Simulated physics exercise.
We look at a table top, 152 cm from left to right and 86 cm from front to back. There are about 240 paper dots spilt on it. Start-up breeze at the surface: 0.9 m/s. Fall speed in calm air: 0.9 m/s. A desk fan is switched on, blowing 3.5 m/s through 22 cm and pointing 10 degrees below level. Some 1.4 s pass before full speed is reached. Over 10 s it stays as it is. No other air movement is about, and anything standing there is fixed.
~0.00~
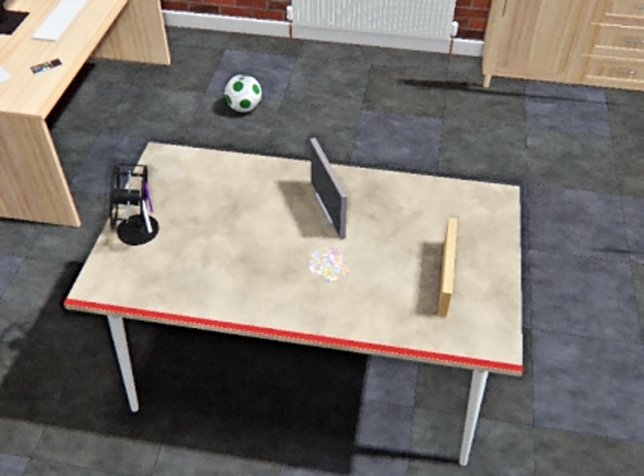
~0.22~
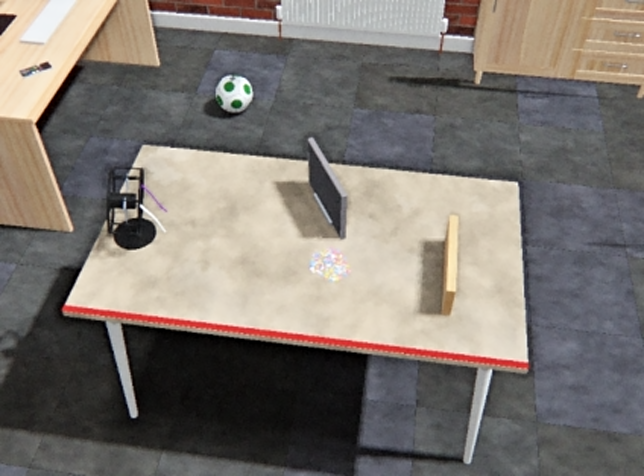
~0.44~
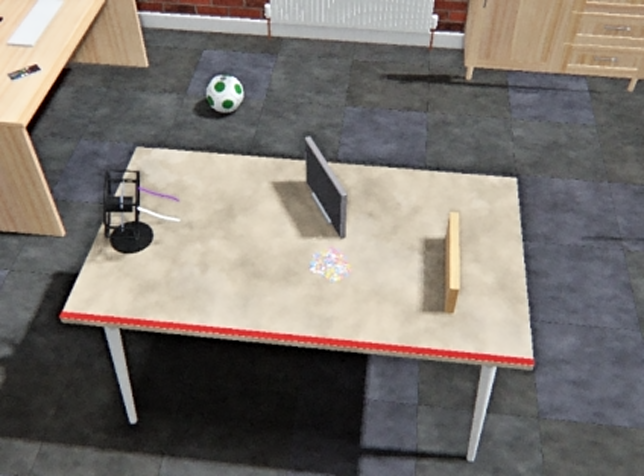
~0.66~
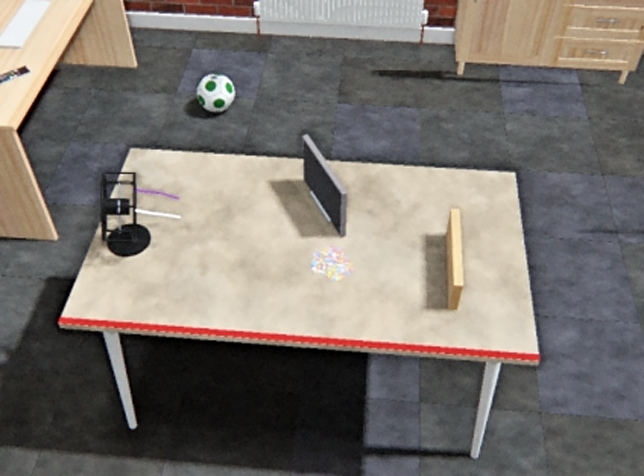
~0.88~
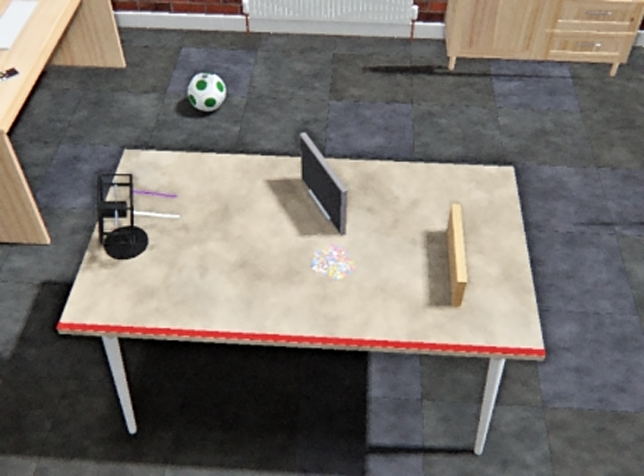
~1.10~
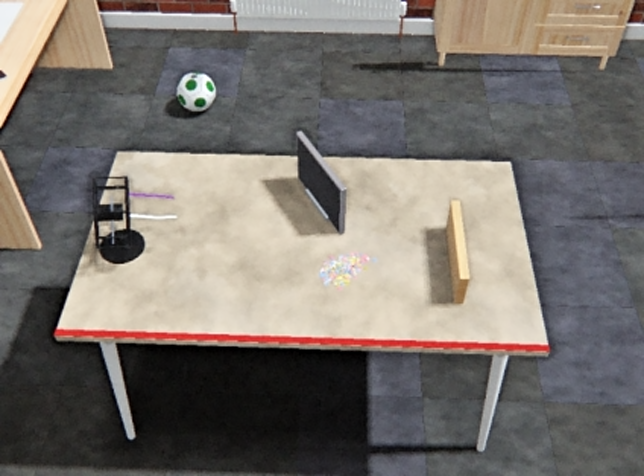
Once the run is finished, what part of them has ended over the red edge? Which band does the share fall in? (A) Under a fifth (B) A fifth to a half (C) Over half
Option C: Over half.
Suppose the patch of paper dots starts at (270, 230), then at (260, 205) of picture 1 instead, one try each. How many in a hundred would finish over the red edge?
90 and 3 in a hundred, respectively.
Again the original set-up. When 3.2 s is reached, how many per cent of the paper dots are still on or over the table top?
That comes to roughly 10 % remaining.
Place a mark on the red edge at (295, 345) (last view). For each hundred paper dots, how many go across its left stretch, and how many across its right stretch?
I'd guess near 0 percent left and close to 90 percent right.
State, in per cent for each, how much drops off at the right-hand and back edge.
I'd put it near 0 percent on the right-hand side and close to 2 percent at the back.
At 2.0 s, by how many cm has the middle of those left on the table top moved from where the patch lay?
Roughly 40 cm.
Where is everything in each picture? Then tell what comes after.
In the first frame, the middle of the paper dots is near (327, 264), none has stirred yet and the mouth of the desk fan is at (129, 197).
In the second frame, the middle of the paper dots is near (328, 264), none has stirred yet and the red edge is centred on (288, 339).
In the third frame, the middle of the paper dots is near (328, 264), none has stirred yet, the top of a laptop is at (325, 165) and the top of a board is at (455, 249).
In the fourth frame, the middle of the paper dots is near (329, 263) and none has stirred yet.
In the fifth frame, the middle of the paper dots is near (330, 261) and none has stirred yet.
In the sixth frame, the middle of the paper dots is near (341, 269), the farthest in sight from the desk fan is at (375, 260) and about 75 % have left their places.
After 2.0 s, 83 % are over the red edge; the middle of those still in play is near (411, 342); 73 % have settled or left.
After 3.2 s, 90 % are over the red edge; 90 % have settled or left.
After 5.5 s, 93 % are over the red edge; 95 % have settled or left.
After 10.0 s, at the end, 93 % are over the red edge.
